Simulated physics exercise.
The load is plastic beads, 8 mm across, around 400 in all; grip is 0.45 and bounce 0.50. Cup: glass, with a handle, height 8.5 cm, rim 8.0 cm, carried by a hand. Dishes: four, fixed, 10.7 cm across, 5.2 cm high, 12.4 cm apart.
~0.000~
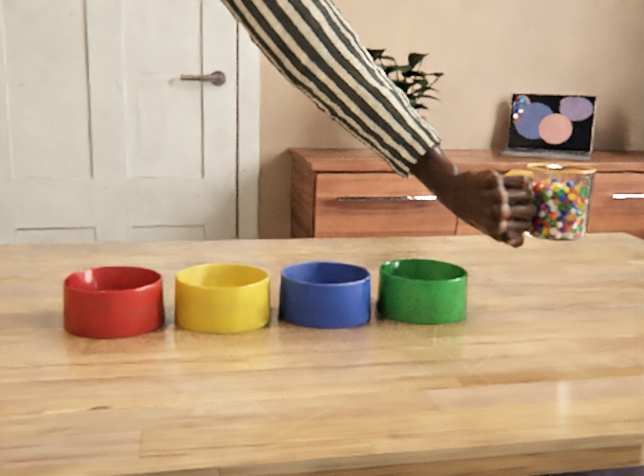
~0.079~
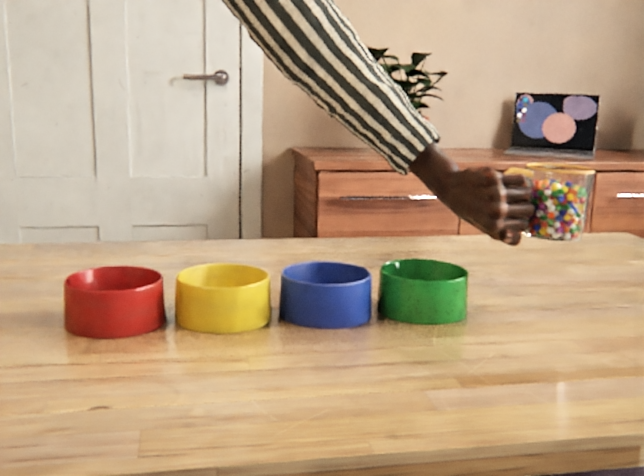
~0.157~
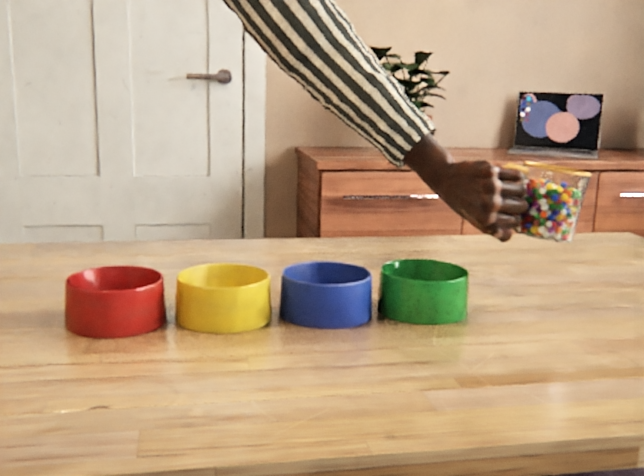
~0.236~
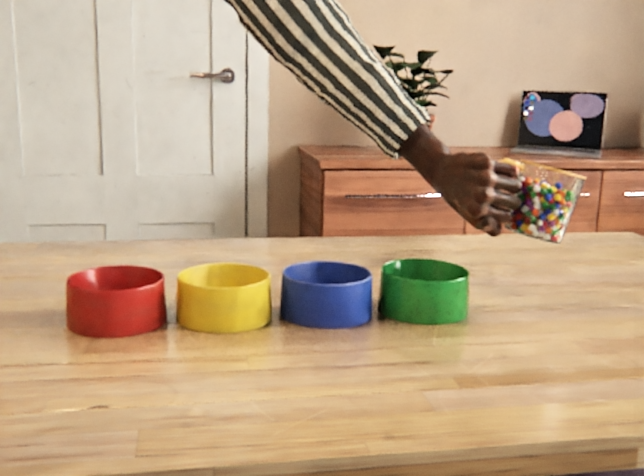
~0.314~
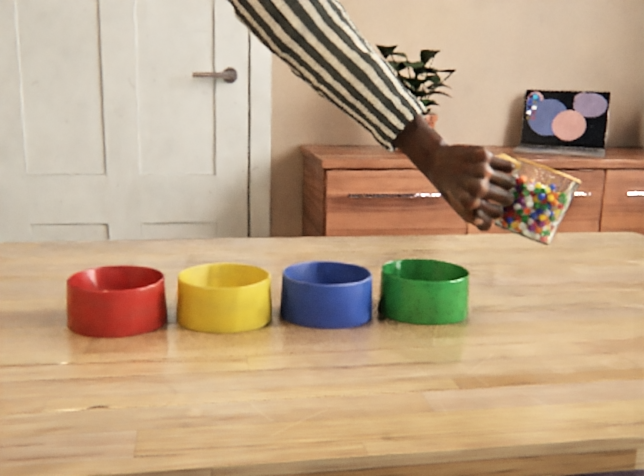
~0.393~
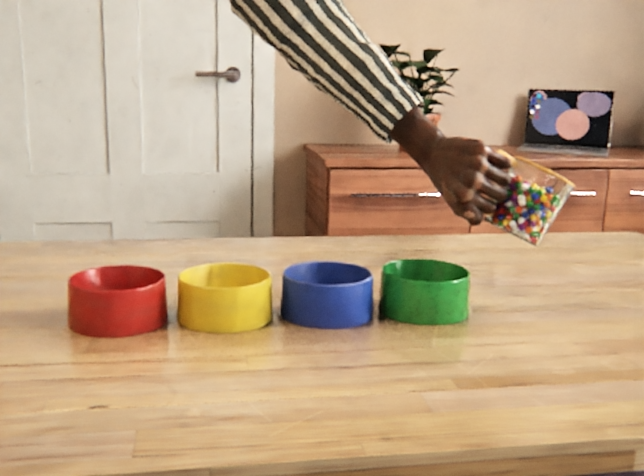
A wooden tabletop fills the lower half of a room seen from slightly above its front edge, with a pale door, a low wooden cabinet, a plant and a laptop behind. Red, yellow, blue and green dishes stand in a row from left to right, while a dark-skinned hand in a striped sleeve holds a clear cup of multicoloured beads at right. The hand moves slightly left, steadily tilting the cup clockwise, as the background shifts slightly right.
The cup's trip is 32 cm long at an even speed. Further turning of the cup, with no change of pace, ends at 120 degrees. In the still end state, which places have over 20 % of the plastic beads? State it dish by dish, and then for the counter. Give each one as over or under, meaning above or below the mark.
Red dish: Under, blue dish: Under, green dish: Over, yellow dish: Under, counter: Under.
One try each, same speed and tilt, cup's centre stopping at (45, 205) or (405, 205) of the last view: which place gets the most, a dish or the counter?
The biggest share goes to green first, then to green.
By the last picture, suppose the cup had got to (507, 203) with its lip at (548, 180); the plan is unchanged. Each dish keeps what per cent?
The red dish keeps 0, the blue dish 90, the green dish 0 and the yellow dish 0.
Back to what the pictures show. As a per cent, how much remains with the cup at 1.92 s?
Around 0 per cent of the load.
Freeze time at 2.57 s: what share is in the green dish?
Roughly 85 in a hundred.
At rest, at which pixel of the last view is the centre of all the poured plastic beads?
Around (428, 296).
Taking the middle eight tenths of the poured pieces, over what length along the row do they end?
10 centimetres.
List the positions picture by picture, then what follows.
Cup at (557, 202), tilt 0 degrees, lip at (590, 168), moved 0.0 cm; middle of the pieces at (556, 209); green dish at (423, 270); blue dish at (326, 273); yellow dish at (223, 276); red dish at (113, 279), in the first picture.
Cup at (556, 202), tilt 2 degrees, lip at (589, 170), moved 0.4 cm; middle of the pieces at (554, 209), in the second picture.
Cup at (549, 202), tilt 8 degrees, lip at (585, 173), moved 1.3 cm; middle of the pieces at (547, 209), in the third picture.
Cup at (542, 202), tilt 14 degrees, lip at (581, 177), moved 2.4 cm; middle of the pieces at (539, 209), in the fourth picture.
Cup at (535, 202), tilt 20 degrees, lip at (575, 181), moved 3.5 cm; middle of the pieces at (531, 209), in the fifth picture.
Cup at (527, 203), tilt 26 degrees, lip at (570, 186), moved 4.6 cm; middle of the pieces at (523, 208); green dish at (426, 271); blue dish at (328, 273); yellow dish at (225, 276); red dish at (117, 278). The cup turns about 80 degrees a second and travels 14 cm a second, in the sixth picture.
After 1.31 s, tilt 98 degrees; cup holds 90 %.
Then, at 1.92 s, tilt 120 degrees; cup holds 0 %, green 85 %.
Then, at 2.57 s, tilt 120 degrees; cup holds 0 %, green 85 %.
At rest (2.9 s), red 0 %, blue 0 %, green 85 %, yellow 0 %, counter 15 %.
